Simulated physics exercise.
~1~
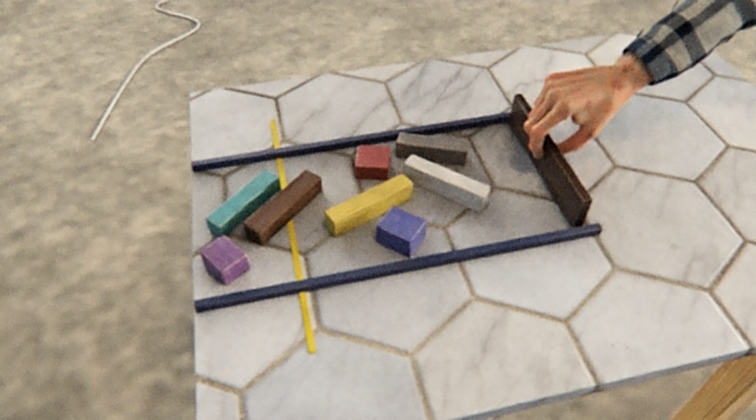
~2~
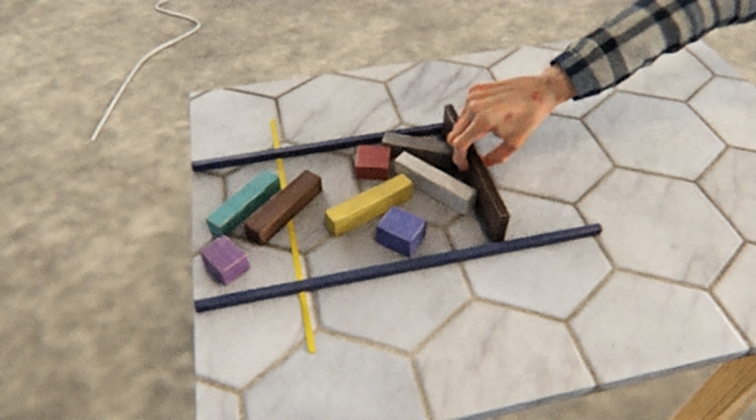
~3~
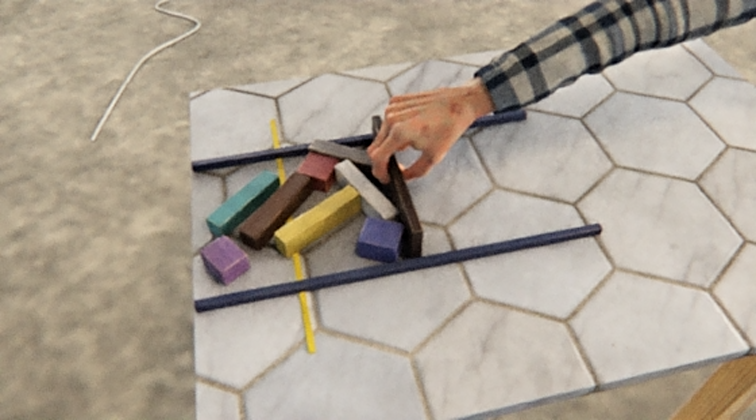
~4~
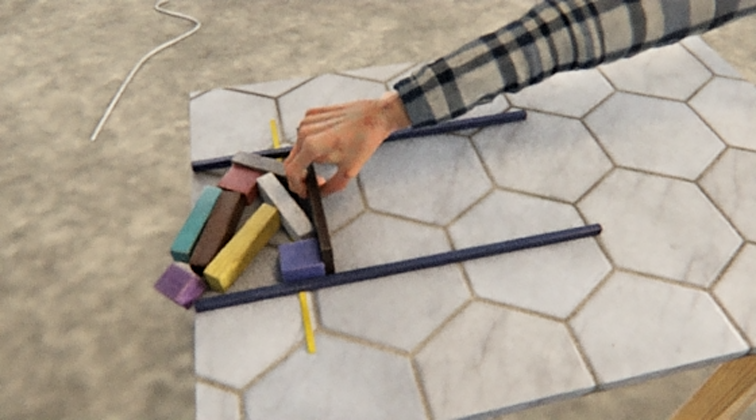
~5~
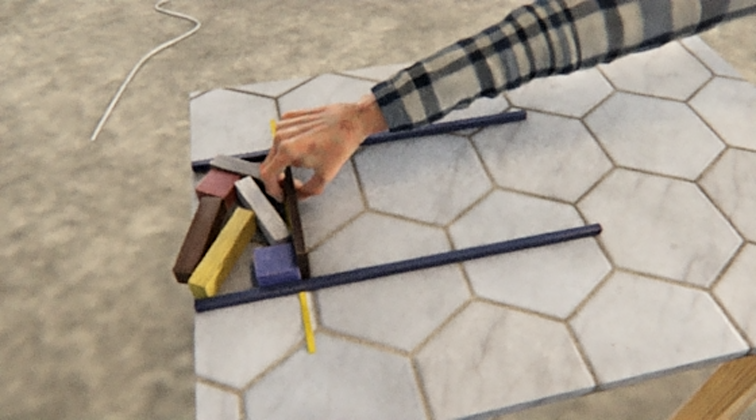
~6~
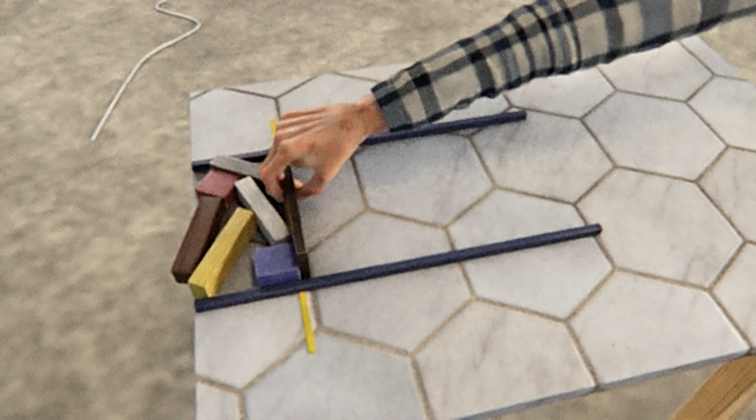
A dark board, pushed left by a hand between two rails, swept the loose coloured bars and blocks together toward the table's edge until the turquoise bar and purple block dropped off, then stopped at the yellow tape with the others still on the table.
